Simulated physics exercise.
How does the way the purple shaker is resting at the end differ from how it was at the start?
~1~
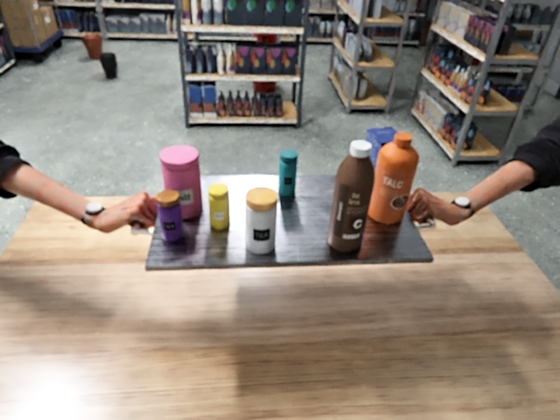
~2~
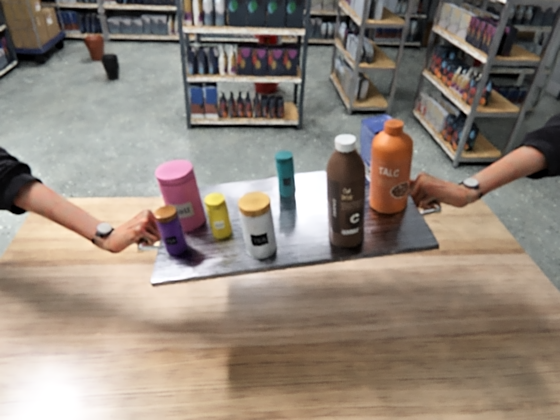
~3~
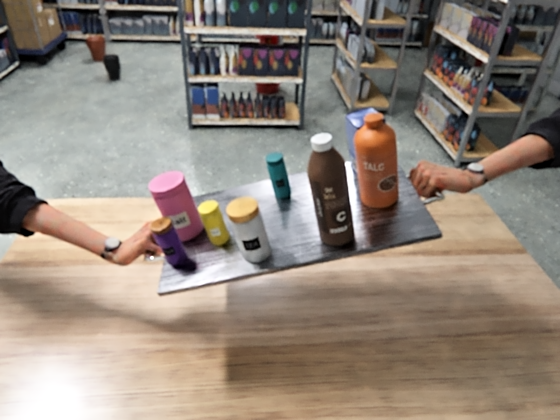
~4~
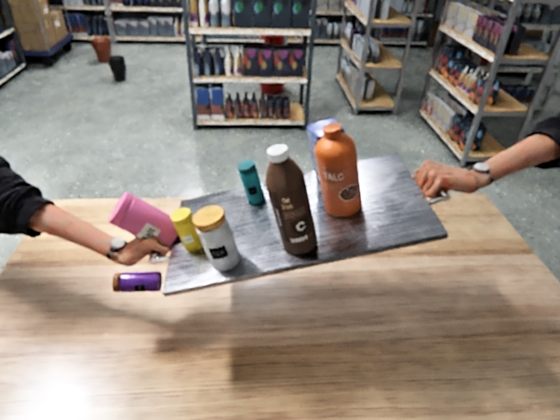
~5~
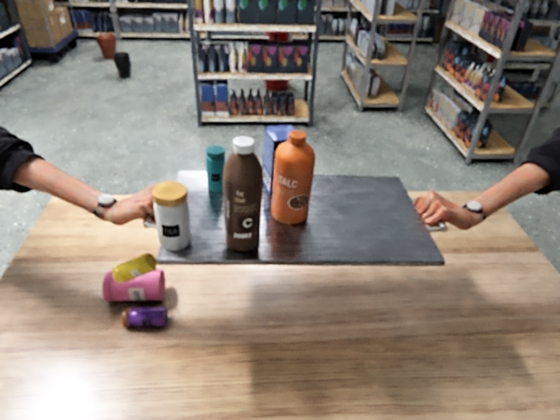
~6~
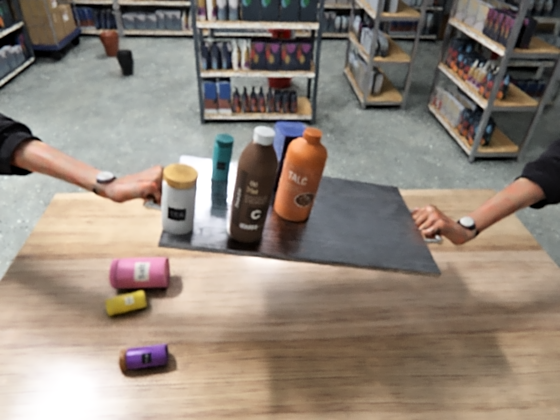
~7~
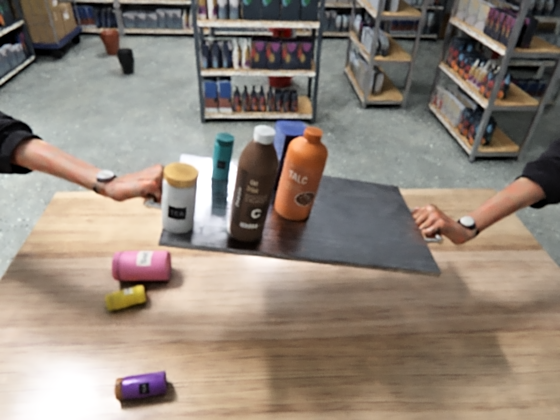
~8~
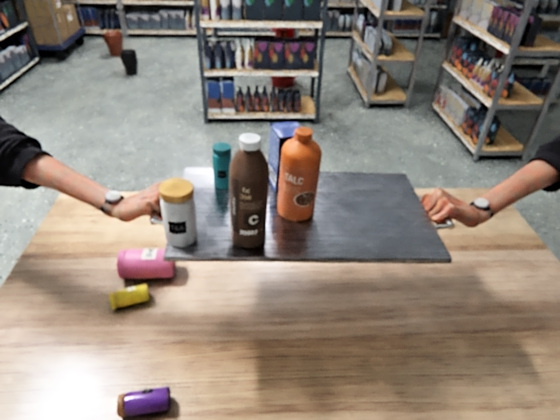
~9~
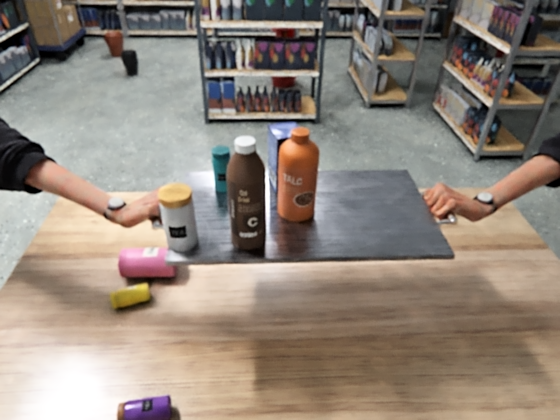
At the start the purple shaker stood upright on the tray, but at the end it was lying on its side on the table.
Two hands tipped a rimless tray of bottles and jars down to the left, and the purple shaker, pink jar and yellow shaker fell onto the table; the hands then tilted it slightly right and levelled it, with five containers still standing.
